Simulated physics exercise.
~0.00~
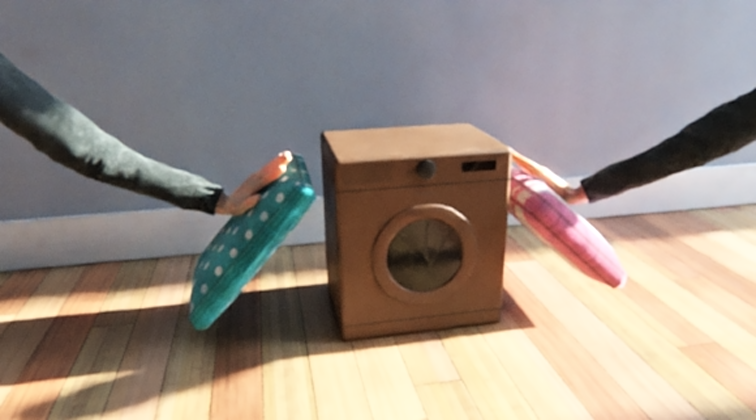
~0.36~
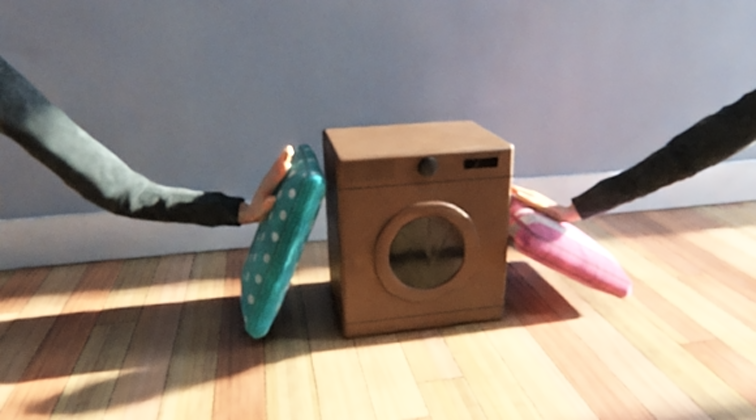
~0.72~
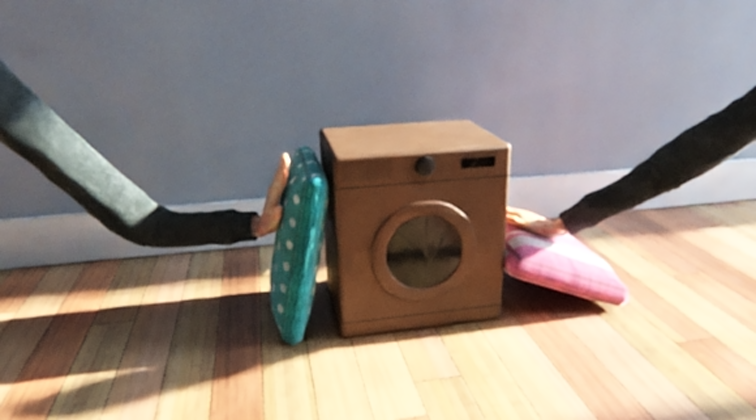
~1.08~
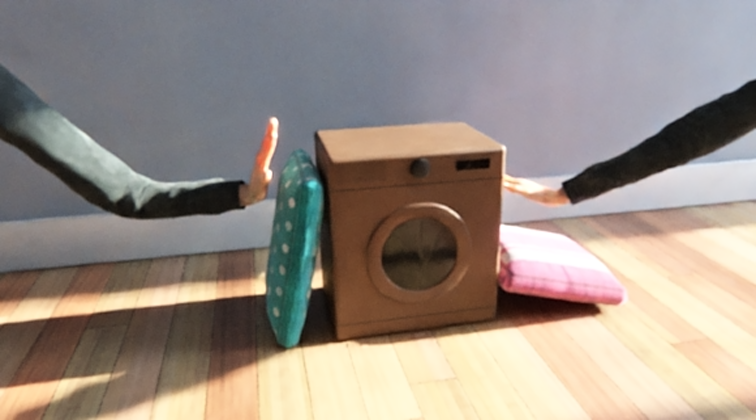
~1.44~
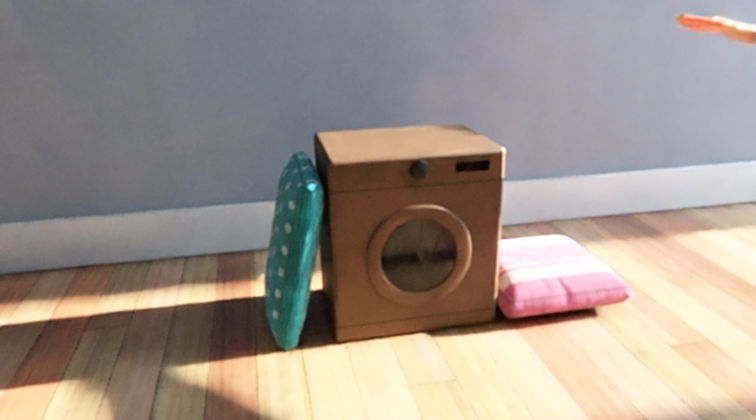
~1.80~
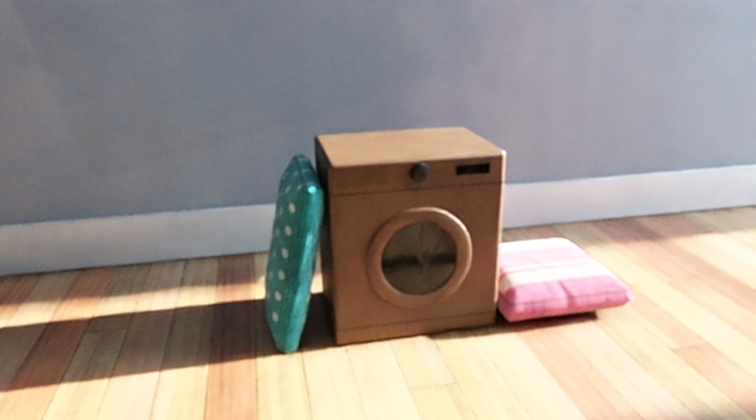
Two hands press a turquoise polka-dot pillow and a pink cushion against opposite sides of a brown machine, then let go and withdraw. The pillow stays leaning upright on the left, while the cushion slides down and ends up flat on the wooden floor at right.
